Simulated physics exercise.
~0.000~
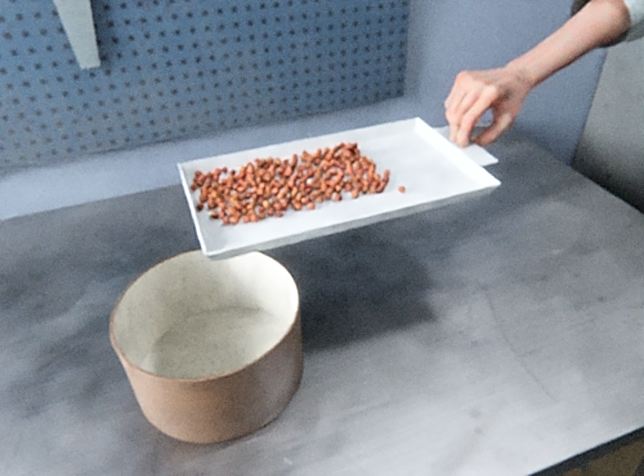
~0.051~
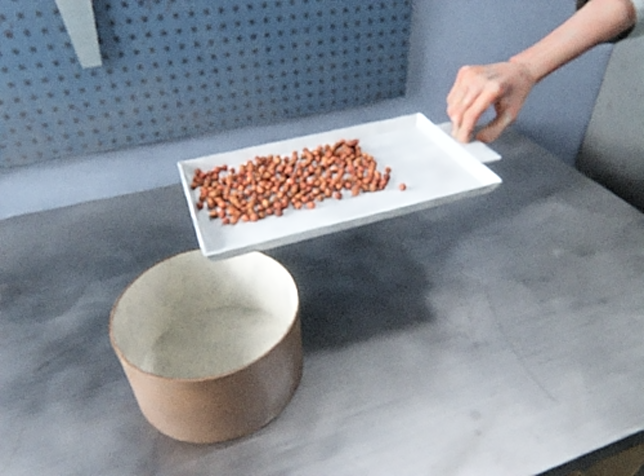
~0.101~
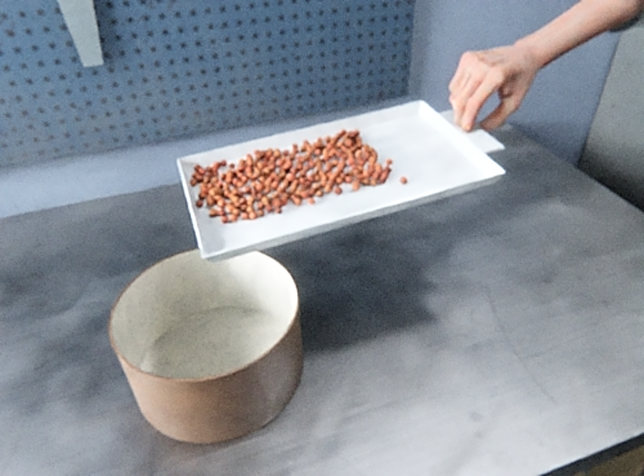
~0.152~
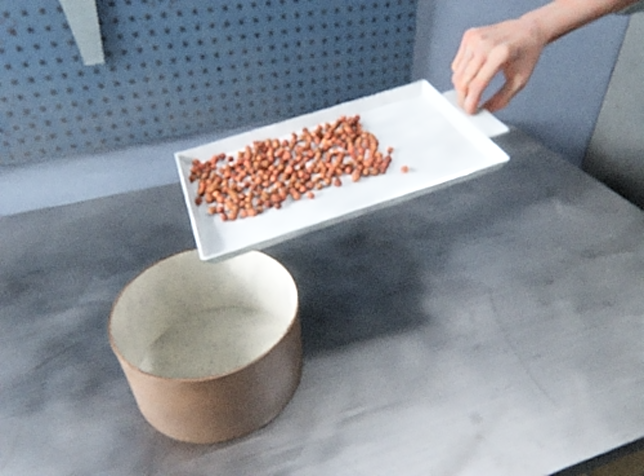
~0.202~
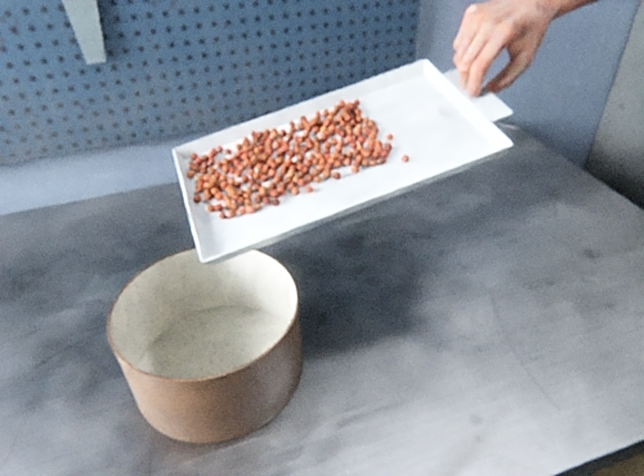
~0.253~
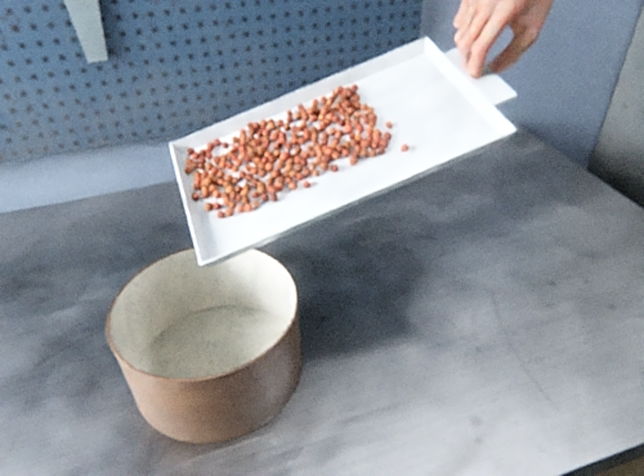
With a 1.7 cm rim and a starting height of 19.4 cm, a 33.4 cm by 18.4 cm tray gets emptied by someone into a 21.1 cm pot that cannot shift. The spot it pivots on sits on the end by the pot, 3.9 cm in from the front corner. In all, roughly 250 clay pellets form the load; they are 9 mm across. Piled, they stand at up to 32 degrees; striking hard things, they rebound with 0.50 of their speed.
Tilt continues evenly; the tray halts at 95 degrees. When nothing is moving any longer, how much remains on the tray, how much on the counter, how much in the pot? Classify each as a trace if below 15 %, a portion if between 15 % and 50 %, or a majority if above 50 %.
Tray: A trace. Counter: A trace. Pot: A majority.
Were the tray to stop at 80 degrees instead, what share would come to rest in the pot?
In that case, near 100 percent.
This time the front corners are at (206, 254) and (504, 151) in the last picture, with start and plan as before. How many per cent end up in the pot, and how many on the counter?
Final per cent - pot 100, counter 0.
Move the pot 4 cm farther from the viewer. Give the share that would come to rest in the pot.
Then close to 85 per cent.
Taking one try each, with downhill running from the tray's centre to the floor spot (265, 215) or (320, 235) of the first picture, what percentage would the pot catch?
Near 90 and 85 per cent, in that order.
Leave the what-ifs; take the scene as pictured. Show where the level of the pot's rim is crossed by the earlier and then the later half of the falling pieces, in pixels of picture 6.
First near (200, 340), then at (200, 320).
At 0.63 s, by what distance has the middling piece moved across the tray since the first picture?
10 cm.
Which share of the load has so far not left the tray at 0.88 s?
Something like 45 percent, roughly.
After 0.63 s, tilt 56 degrees; the tray holds 100 %, the pot 0 %.
After 0.88 s, tilt 81 degrees; the tray holds 45 %, the pot 45 %.
Then, at 1.23 s, tilt 95 degrees; the tray holds 0 %, the pot 100 %.
At rest (1.7 s), tray 0 %, counter 0 %, pot 100 %.
